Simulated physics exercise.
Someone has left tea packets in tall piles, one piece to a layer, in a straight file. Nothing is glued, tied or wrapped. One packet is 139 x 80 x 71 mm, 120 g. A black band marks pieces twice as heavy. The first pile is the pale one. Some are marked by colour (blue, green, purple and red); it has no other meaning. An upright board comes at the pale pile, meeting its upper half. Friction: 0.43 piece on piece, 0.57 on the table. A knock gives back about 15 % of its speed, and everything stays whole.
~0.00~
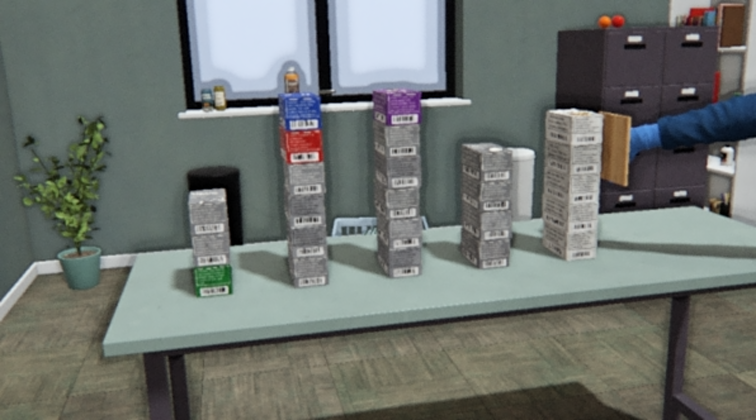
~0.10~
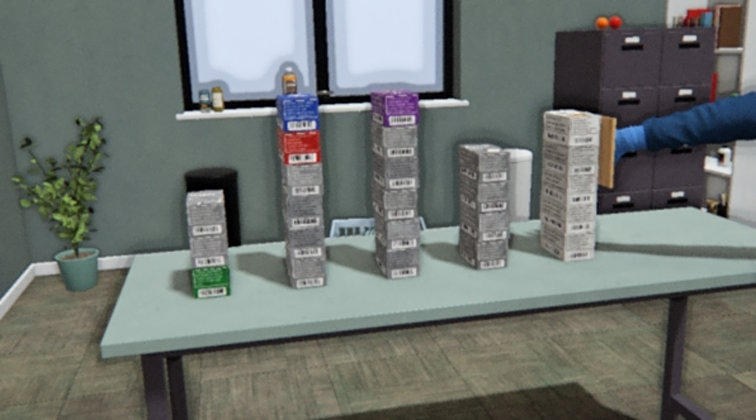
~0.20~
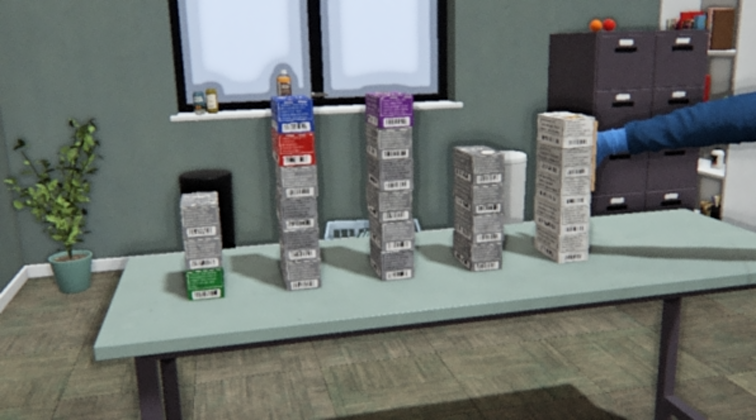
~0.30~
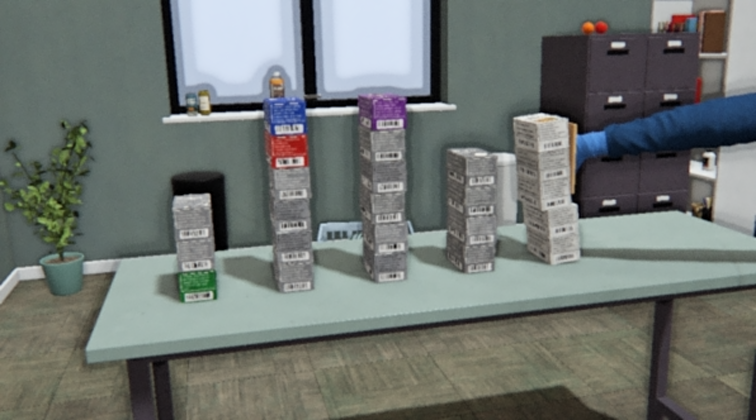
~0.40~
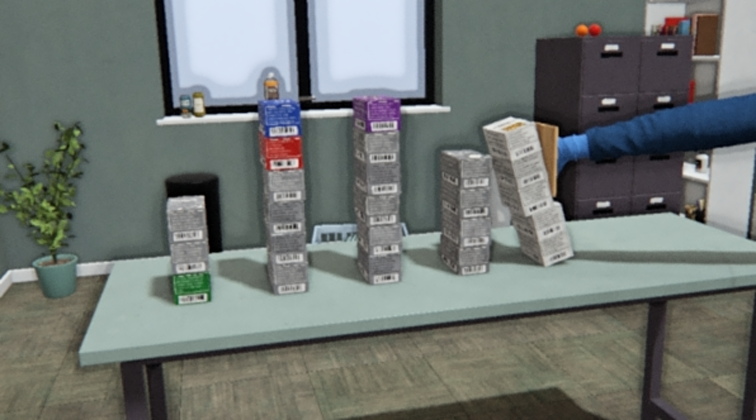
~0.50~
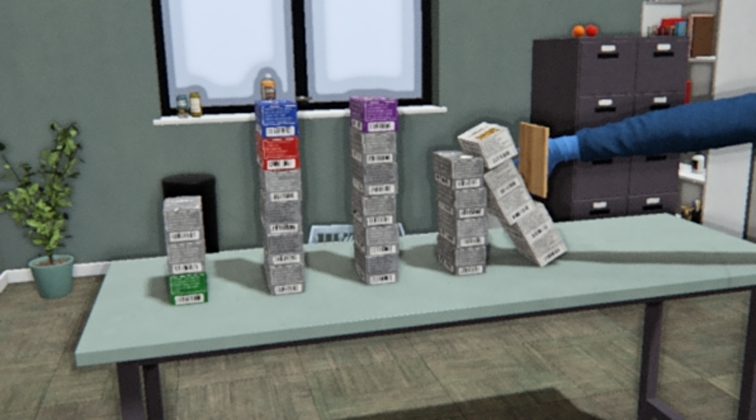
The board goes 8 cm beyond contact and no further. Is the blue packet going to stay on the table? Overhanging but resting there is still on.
In the end the blue packet drops off.
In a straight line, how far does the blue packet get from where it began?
Roughly 150 cm away.
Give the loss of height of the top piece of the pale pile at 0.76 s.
About 6 cm.
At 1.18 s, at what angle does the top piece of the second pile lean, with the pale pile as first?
Roughly 30° from upright.
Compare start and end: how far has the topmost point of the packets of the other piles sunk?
Roughly 23 cm.
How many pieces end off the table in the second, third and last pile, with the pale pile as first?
Pieces: Second 0, third 0, last 1.
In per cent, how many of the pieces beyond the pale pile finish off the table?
About 15 per cent.
After 0.76 s, 5 of the pale pile down; none of the 19 other packets off the table, 5 disturbed; blue packet unmoved.
After 1.18 s, 5 of the pale pile down; none of the 19 other packets off the table, 16 disturbed; blue packet 6° from how it stood; purple packet 21° from how it stood, 21 mm lower.
After 1.52 s, 5 of the pale pile down; none of the 19 other packets off the table, 19 disturbed; blue packet on its side; red packet 73° from how it stood, 57 mm lower.
After 1.96 s, 5 of the pale pile down; 2 of the 19 other packets off the table; blue packet 61° from how it stood, 1.07 m lower; green packet on its side.
In the end (2.3 s), 5 of the pale pile down; 3 of the 19 other packets off the table; blue packet 1.10 m lower; green packet on its side; red packet 40° from how it stood, 1.00 m lower. From the last view, middles, green packet near (150, 281).
